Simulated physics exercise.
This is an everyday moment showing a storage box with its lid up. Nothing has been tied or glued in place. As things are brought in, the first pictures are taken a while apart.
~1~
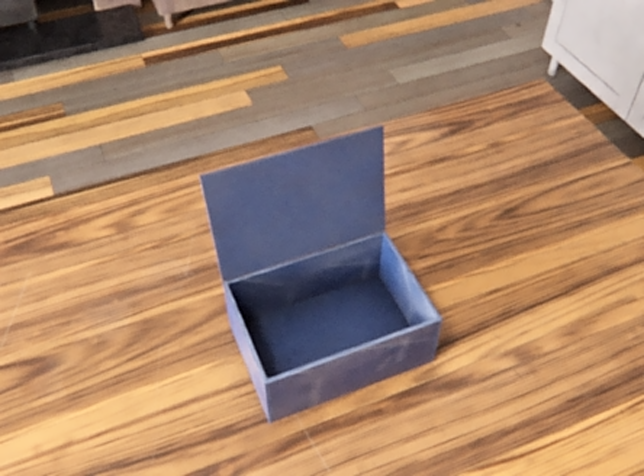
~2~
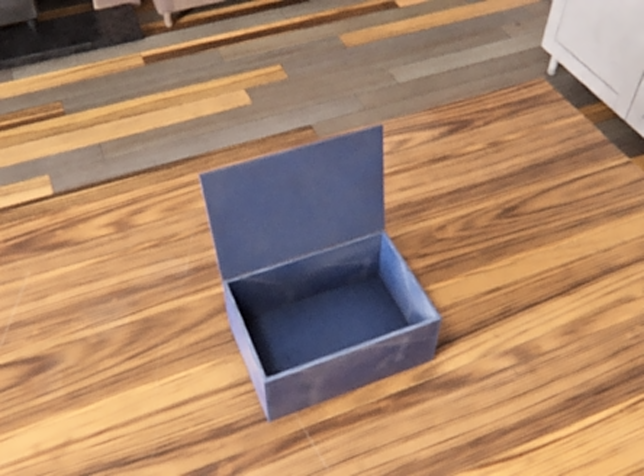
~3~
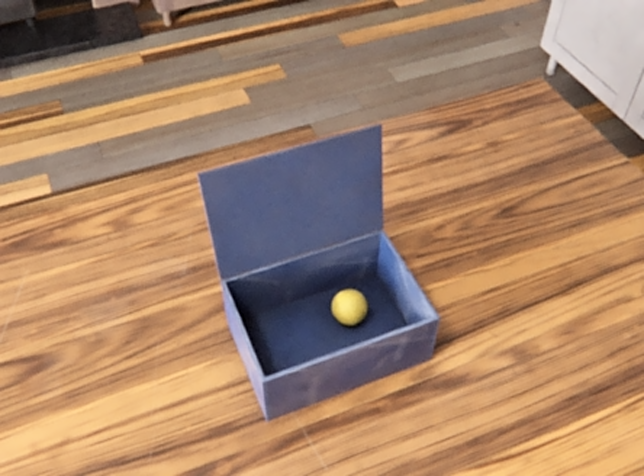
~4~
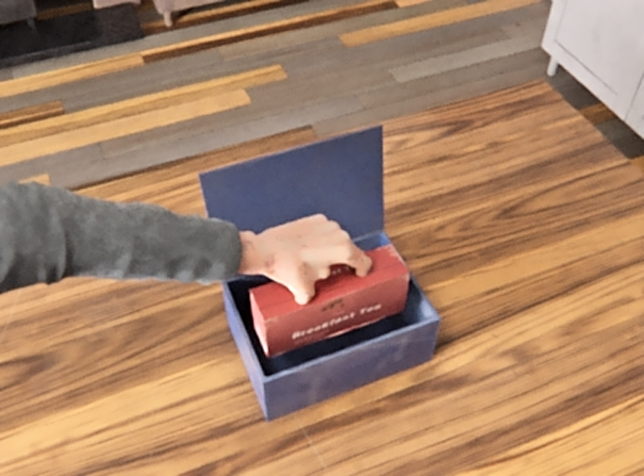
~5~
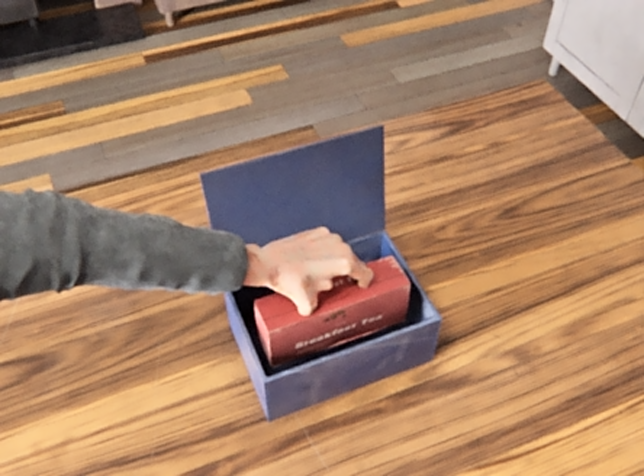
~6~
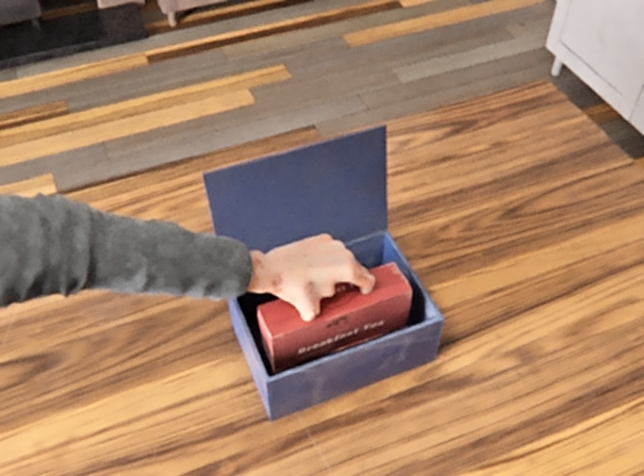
A hand in a grey sleeve lowered a red carton into an open blue box on a wooden surface, after a yellow lemon had appeared inside the empty box, and kept hold of the carton.
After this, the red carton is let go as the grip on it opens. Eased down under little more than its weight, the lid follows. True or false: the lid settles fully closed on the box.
True.
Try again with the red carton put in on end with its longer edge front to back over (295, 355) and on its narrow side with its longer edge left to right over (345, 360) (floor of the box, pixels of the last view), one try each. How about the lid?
Packed the first way the lid is left gaping; packed the second way it lowers fully.
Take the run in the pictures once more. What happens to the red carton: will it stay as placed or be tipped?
Observation: It keeps the set orientation.
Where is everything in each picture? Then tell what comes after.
In the first picture, the last thing is not in view yet.
In the second picture, the last thing is not in view yet.
In the third picture, the last thing is not in view yet; yellow lemon (350, 308).
In the fourth picture, coming down; red carton (330, 300).
In the fifth picture, coming down; red carton (333, 311).
In the sixth picture, in place under the hand; red carton (335, 317).
Then, 0.50 s past the last view, red carton displaced a little near (346, 338); yellow lemon displaced a little.
Then, 1.40 s past the last view, lid 73° above the rim; red carton displaced a little near (346, 338); yellow lemon displaced about its own width.
Then, 1.70 s past the last view, lid 47° above the rim; red carton displaced a little near (346, 338); yellow lemon displaced about its own width.
Then, 2.00 s past the last view, lid 11° above the rim; red carton displaced a little near (346, 338); yellow lemon displaced about its own width.
Finally, lid shut; moved from the start, yellow lemon and red carton. Final places as the last picture's camera would see them, red carton near (346, 338).
